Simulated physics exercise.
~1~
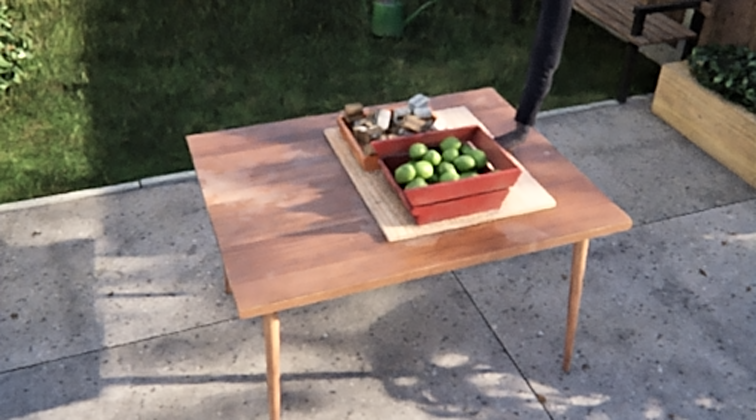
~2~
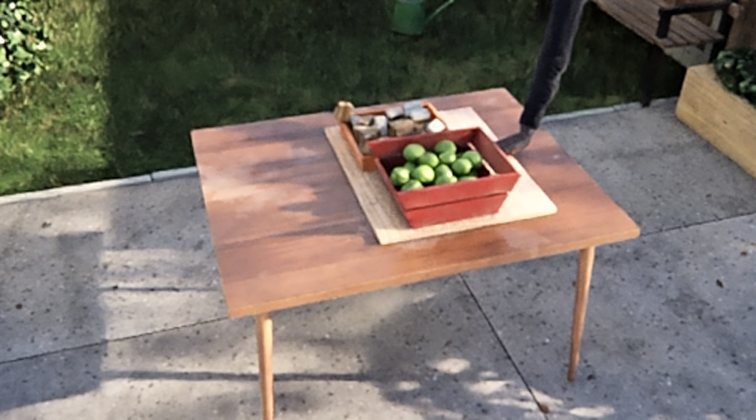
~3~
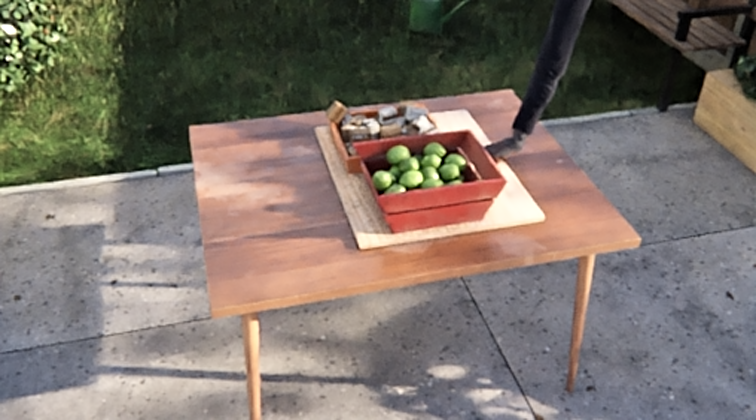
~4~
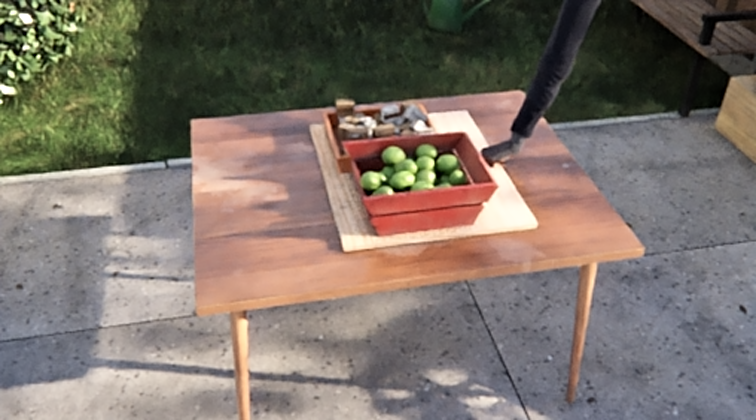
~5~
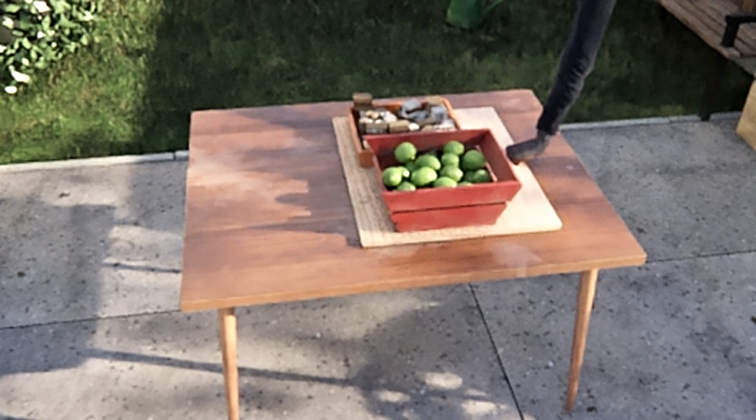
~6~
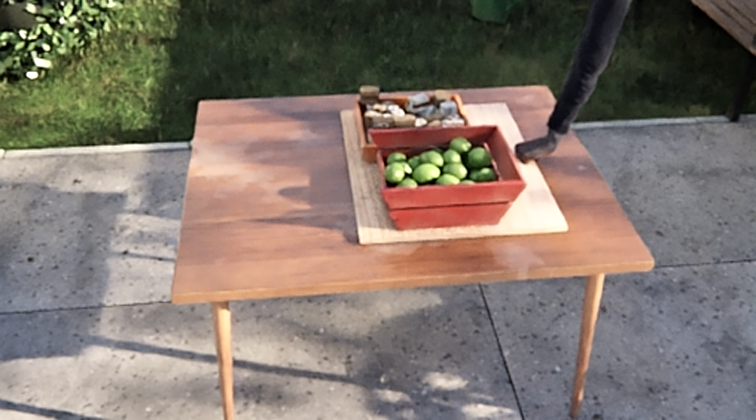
A dark-sleeved arm reaches down from the upper right to a brown wooden table on a sunlit grey patio, seen from above with grass behind. On a pale board sit a red tote of green limes, nearer the viewer, and a smaller orange tote of little wrapped parcels just behind it. With the hand at its right edge, the board slides left, carrying both totes, then moves back to the right. The view drifts slightly sideways meanwhile. At the end the limes and parcels are all still in their totes, and none lies on the table.
